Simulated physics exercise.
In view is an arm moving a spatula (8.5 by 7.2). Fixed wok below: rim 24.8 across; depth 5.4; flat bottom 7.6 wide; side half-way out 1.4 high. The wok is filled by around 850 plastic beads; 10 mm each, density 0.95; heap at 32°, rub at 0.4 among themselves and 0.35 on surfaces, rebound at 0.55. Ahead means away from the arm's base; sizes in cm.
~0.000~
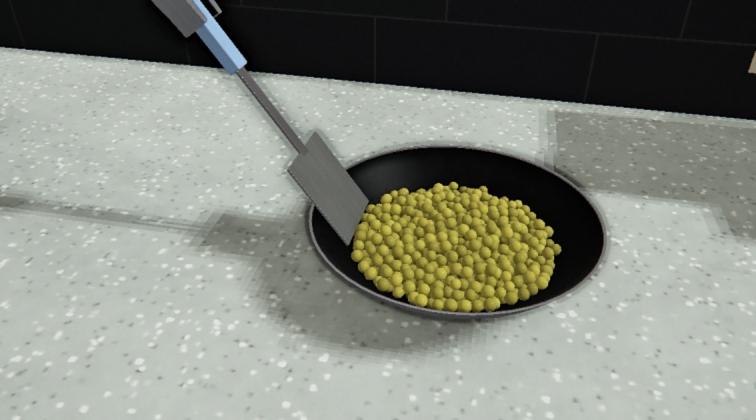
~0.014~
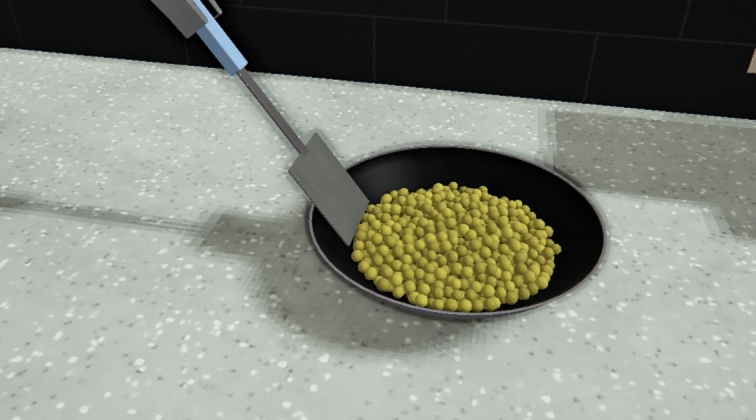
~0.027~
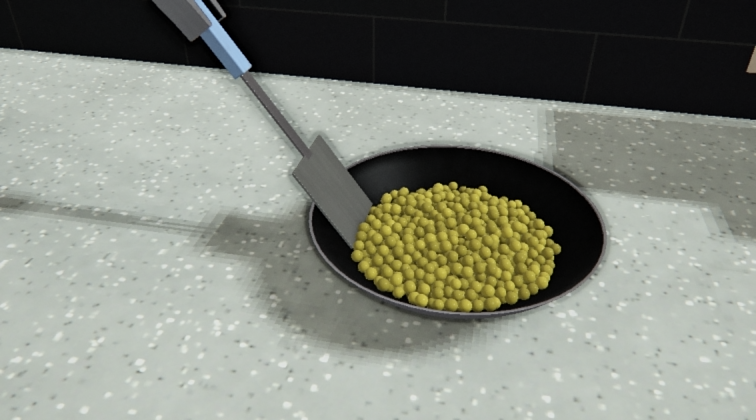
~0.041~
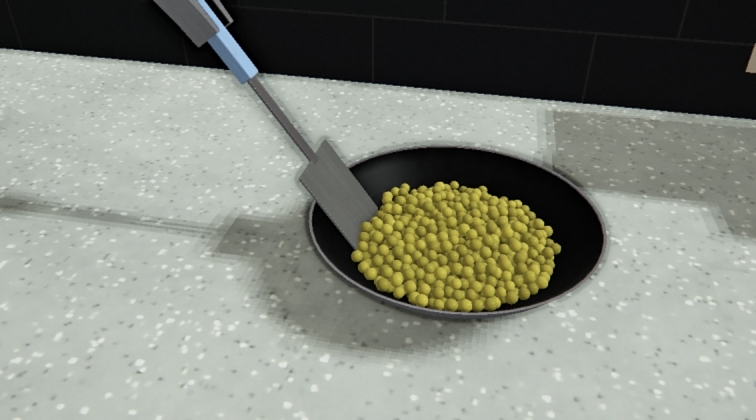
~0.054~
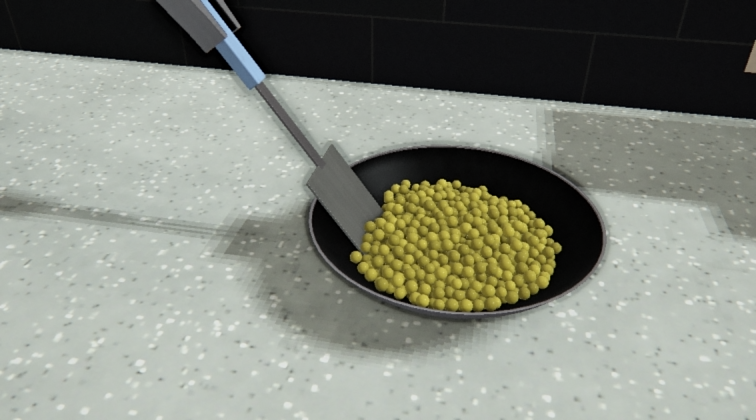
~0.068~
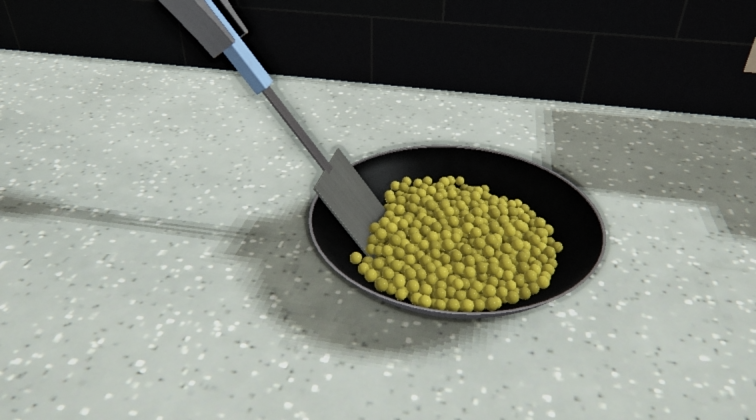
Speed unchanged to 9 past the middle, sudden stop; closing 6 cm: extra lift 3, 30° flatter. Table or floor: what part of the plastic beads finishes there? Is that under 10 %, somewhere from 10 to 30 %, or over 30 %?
It is from 10 to 30 %.
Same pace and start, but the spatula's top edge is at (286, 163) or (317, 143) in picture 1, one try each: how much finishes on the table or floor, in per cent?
Some 20 and 25 per cent.
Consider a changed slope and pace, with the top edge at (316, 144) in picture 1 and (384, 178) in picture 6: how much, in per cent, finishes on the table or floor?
Roughly 45 percent ends up there.
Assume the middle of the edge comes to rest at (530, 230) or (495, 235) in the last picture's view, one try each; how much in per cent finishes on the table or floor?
Roughly 5 and 0 per cent.
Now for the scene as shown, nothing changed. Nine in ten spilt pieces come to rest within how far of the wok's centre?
Some 30 cm from the centre.
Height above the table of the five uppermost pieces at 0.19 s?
5 cm.
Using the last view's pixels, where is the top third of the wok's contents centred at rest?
(536, 240).
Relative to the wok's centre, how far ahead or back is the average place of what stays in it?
The balance point is about 3.5 cm ahead.
By 0.19 s, sloping 54°, highest piece 6 above the table; 847 in the wok.
By 0.32 s, sloping 43°, highest piece 8 above the table; 841 in the wok, 6 on the blade or in flight.
By 0.58 s, sloping 24°, highest piece 7 above the table; 674 in the wok, 161 on the table or floor, 12 on the blade or in flight.
By 1.63 s, sloping 24°, highest piece 6 above the table; 670 in the wok, 177 on the table or floor.
Final count, 670 in the wok, 177 on the table or floor. That is 21 % on the table or floor.
